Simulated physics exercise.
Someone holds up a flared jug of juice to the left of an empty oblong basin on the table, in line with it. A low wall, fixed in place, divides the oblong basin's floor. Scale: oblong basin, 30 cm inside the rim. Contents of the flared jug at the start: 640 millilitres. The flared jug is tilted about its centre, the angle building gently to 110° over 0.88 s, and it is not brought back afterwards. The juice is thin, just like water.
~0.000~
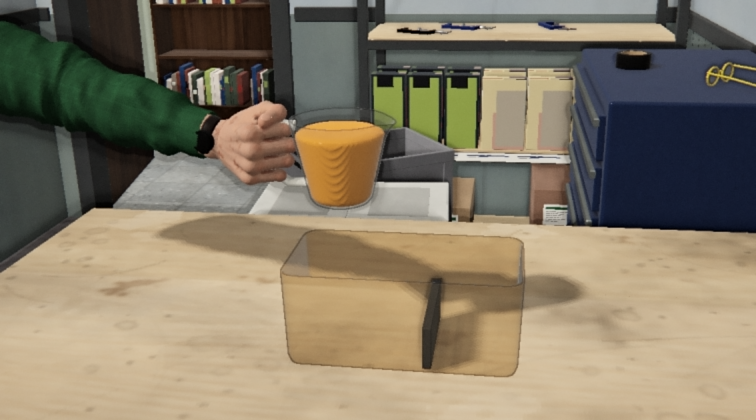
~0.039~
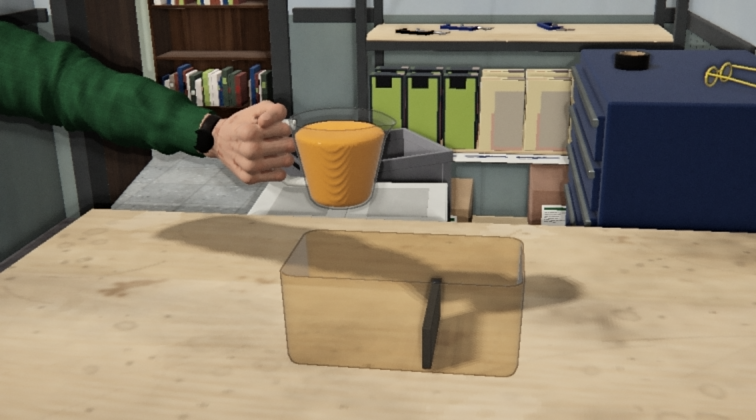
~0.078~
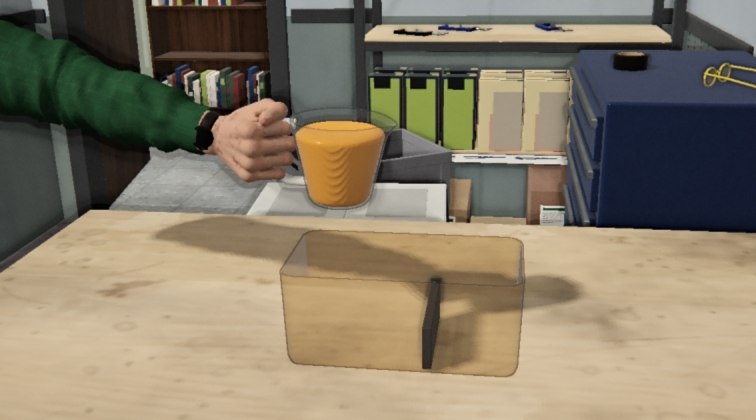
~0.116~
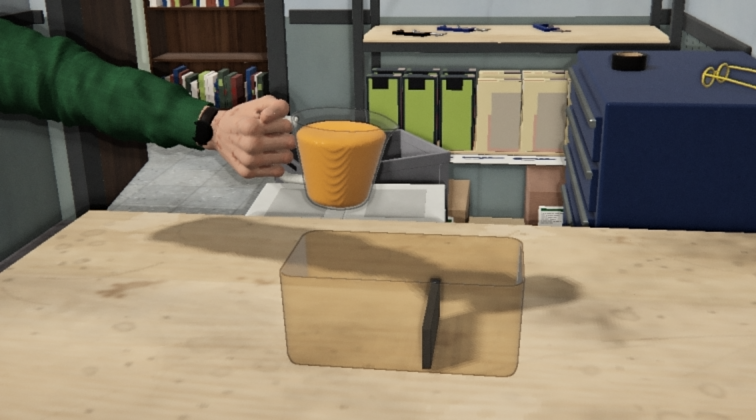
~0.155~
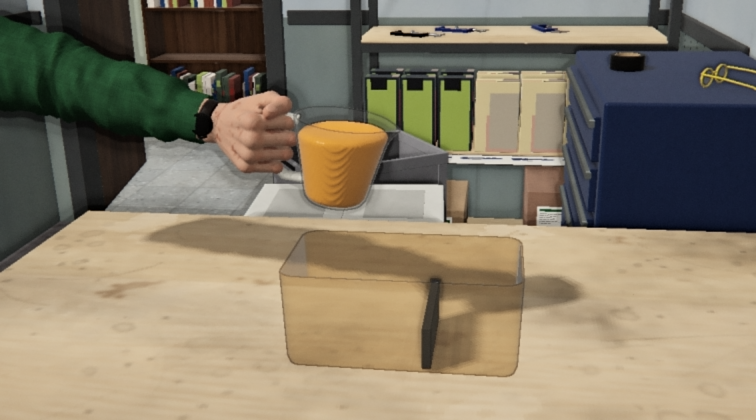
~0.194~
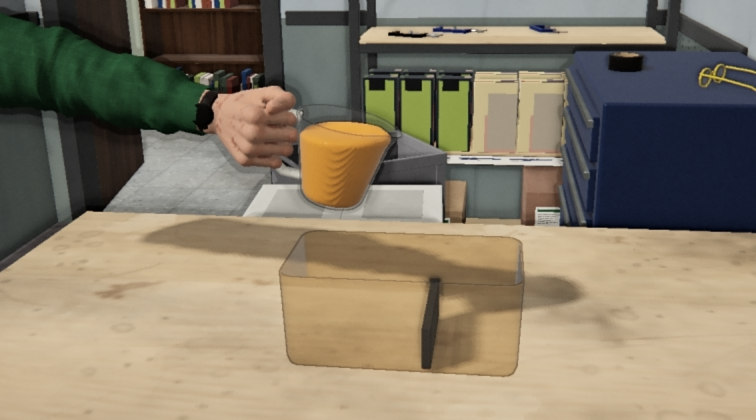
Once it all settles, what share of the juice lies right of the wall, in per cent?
61 %.
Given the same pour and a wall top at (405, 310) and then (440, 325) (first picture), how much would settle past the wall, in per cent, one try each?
Try 1: 95 %; try 2: 55 %.
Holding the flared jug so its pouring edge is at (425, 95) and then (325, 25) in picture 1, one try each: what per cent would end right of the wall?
In turn about 85 and 5 per cent.
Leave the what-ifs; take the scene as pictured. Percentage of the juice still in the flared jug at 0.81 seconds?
Close to 6 percent of the total.
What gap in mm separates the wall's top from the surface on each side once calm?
About 50 mm on the left, about 34 mm on the right.
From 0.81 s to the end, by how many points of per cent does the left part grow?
It comes to about 14 per cent.
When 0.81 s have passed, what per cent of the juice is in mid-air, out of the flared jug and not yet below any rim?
Near 10 percent.
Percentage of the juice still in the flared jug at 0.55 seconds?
About 60 percent.
After 0.55 s the tilt is 76° and 61 per cent is still to pour, 0 is left of the wall and 12 right of it.
After 0.81 s the tilt is 108° and 6 per cent is still to pour, 24 is left of the wall and 60 right of it.
After 1.08 s the tilt is 110° and 0 per cent is still to pour, 39 is left of the wall and 60 right of it.
After 1.38 s the tilt is 110° and 0 per cent is still to pour, 38 is left of the wall and 61 right of it.
In the end 38 per cent lies left of the wall, 61 right of it and 1 outside.
